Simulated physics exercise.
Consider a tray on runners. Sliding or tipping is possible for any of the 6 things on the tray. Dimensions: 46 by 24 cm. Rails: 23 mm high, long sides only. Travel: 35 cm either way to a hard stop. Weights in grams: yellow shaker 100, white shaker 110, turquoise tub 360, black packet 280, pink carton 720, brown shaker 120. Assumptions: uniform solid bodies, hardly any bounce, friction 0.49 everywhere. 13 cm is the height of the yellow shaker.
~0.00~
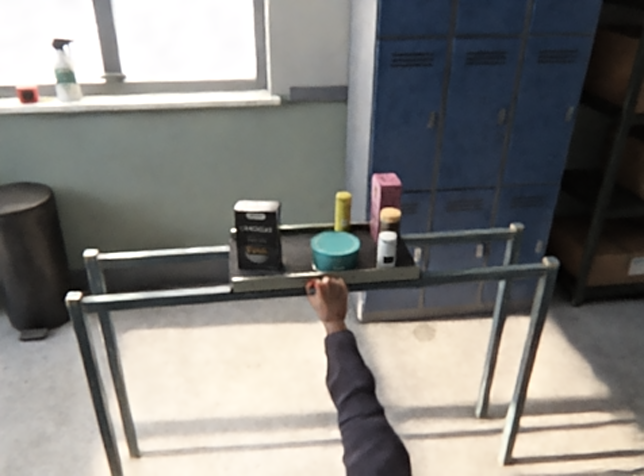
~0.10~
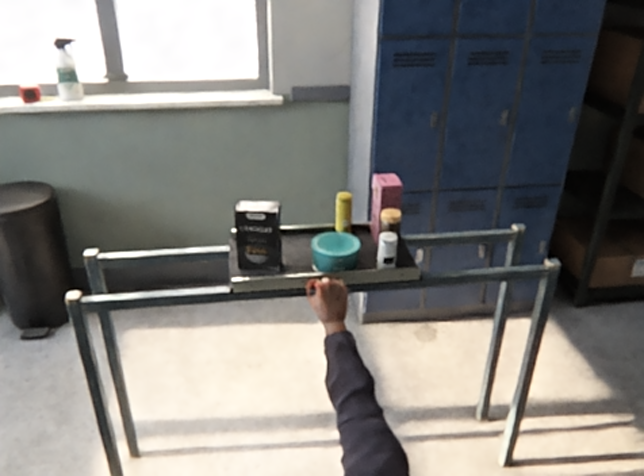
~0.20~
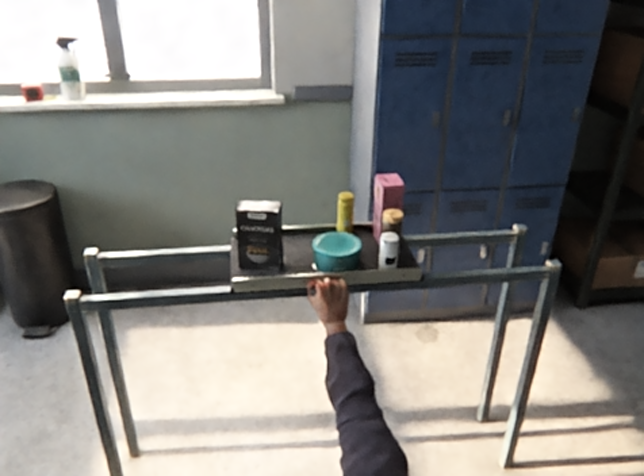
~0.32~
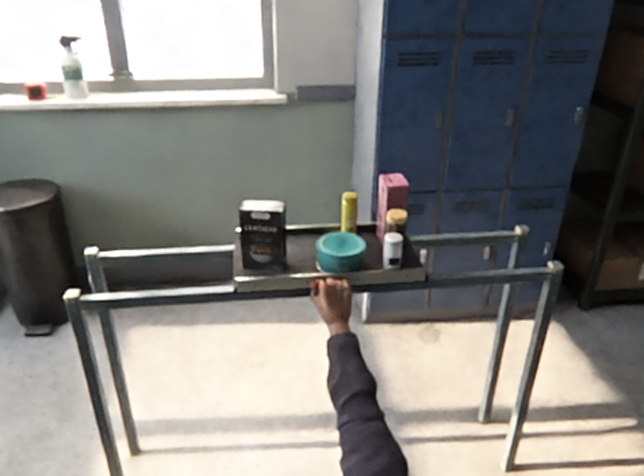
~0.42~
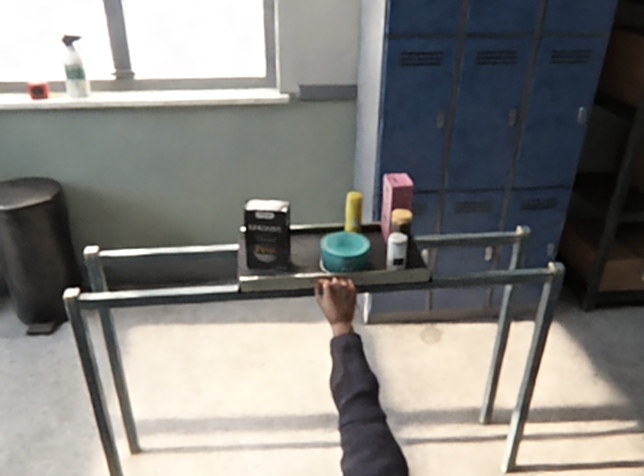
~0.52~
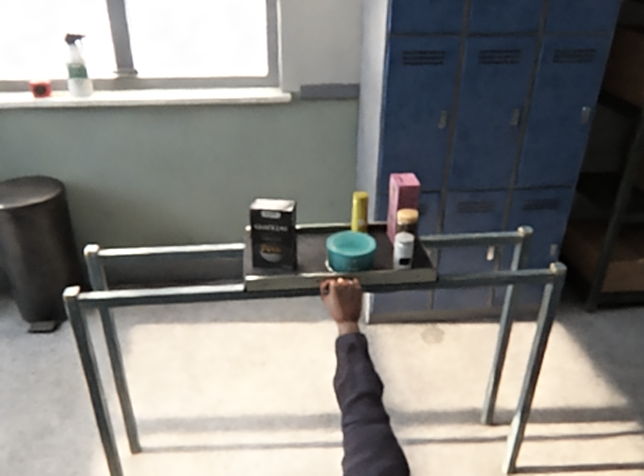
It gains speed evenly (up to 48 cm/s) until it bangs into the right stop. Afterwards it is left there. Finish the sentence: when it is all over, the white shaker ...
... is still standing.
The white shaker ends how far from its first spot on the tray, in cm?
1 cm.
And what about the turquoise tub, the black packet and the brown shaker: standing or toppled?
Outcome noted - the turquoise tub survives without falling, the black packet survives without falling, the brown shaker ends up fallen.
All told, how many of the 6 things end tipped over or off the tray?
The answer is 3.
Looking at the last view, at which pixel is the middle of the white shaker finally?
End position: Roughly (530, 248).
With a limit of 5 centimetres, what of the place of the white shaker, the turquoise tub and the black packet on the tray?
Here is how it goes: The white shaker remains near its start; next, the turquoise tub remains near its start; last, the black packet remains near its start.
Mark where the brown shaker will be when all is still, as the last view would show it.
Near (574, 444).
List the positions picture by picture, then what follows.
In the first frame, tray midway; white shaker (387, 252); yellow shaker (343, 216).
In the second frame, tray midway; black packet (259, 236); pink carton (386, 210).
In the third frame, tray midway; yellow shaker (346, 216).
In the fourth frame, tray moved 1 cm right; turquoise tub (341, 254); black packet (264, 236).
In the fifth frame, tray moved 2 cm right; pink carton (397, 210).
In the sixth frame, tray moved 4 cm right; white shaker (403, 254); yellow shaker (360, 216).
After 1.62 s, tray moved 35 cm right; white shaker 7° off upright near (532, 247); yellow shaker 24° off upright; brown shaker 16° off upright.
After 2.12 s, tray moved 35 cm right; pink carton and brown shaker now off the tray; yellow shaker on its side; black packet moved 2 cm.
After 2.22 s, tray moved 35 cm right; yellow shaker on its side; black packet moved 2 cm; turquoise tub moved 2 cm.
In the end (2.7 s), off the tray and tipped over, brown shaker; off the tray but upright, pink carton; toppled on the tray, yellow shaker; the other 3 under 5 cm from the start. In the last view, white shaker near (530, 248).
